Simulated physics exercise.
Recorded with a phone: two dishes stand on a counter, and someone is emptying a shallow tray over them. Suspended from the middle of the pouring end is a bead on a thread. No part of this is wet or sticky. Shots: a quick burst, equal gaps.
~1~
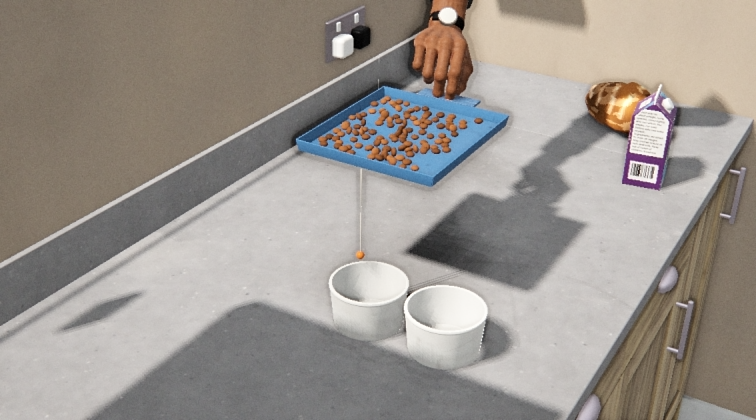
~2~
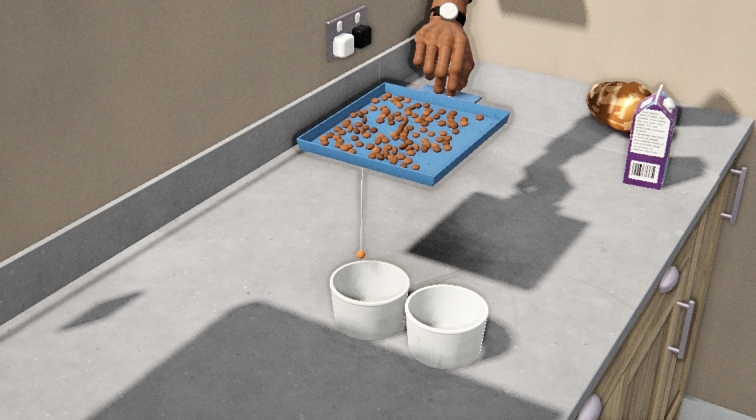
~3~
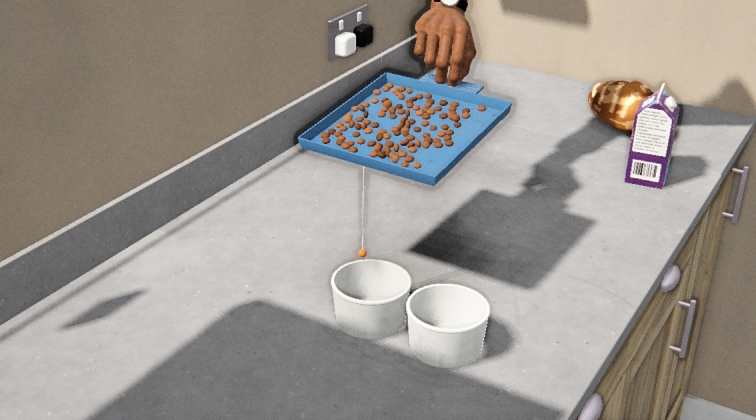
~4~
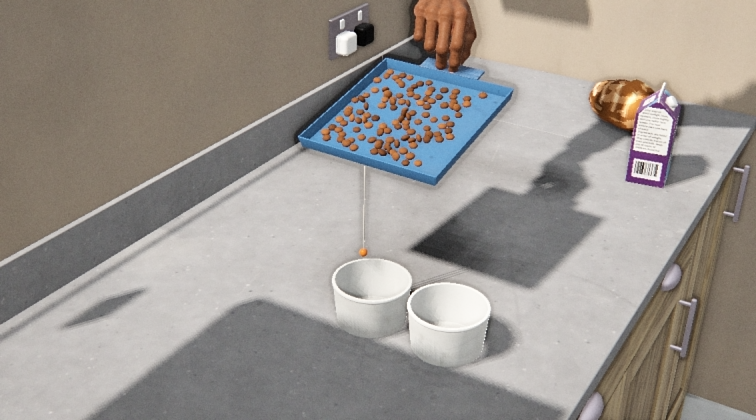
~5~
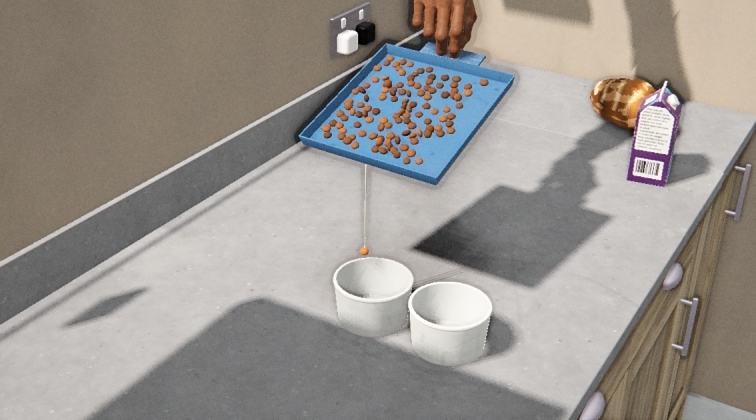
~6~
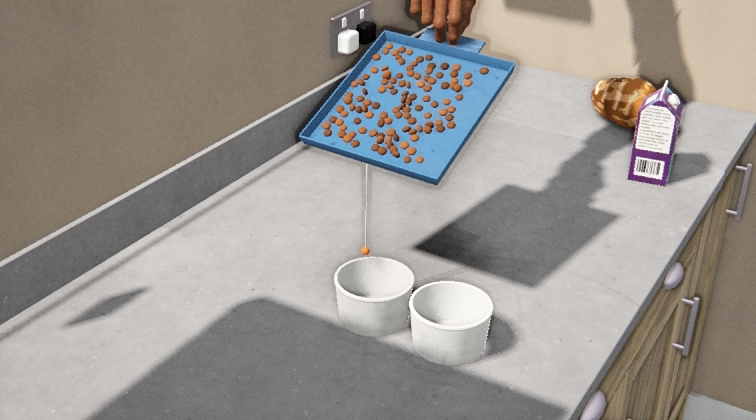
A hand steadily tilted a blue tray of small brown pieces above two white dishes on a gray counter, raising its far end while the pieces stayed scattered across it and a bead hung below.
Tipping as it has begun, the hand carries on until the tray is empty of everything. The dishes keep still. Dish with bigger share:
The left one.
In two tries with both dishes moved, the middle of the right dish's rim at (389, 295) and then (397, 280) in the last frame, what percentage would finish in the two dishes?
First placement near 90 percent, second near 60 percent.
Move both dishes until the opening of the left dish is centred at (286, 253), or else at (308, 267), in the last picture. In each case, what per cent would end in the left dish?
10 %, 40 %.
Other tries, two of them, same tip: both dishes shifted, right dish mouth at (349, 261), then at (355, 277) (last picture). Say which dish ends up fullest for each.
Place 1 - the dish at right; place 2 - the dish at right.
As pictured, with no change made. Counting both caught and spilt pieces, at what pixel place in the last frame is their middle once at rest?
The centre comes to rest near (359, 318).
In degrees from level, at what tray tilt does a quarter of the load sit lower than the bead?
I'd put it at about 85 degrees.
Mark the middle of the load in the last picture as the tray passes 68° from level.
Look about (372, 155) in the last picture.
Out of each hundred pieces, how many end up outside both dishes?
It works out to close to 50 per cent.
Shortly afterwards, tray tipped steeply; all but a few on the tray; a little in the air.
Next, tray tipped past a quarter turn; near a quarter on the tray; only a few in the right dish; near a quarter in the left dish; near a quarter outside both; near a quarter in the air.
Some moments later, tray tipped past a quarter turn; a little in the right dish; near half in the left dish; near half outside both.
In the end, tray tipped past a quarter turn; a little in the right dish; near half in the left dish; near half outside both.
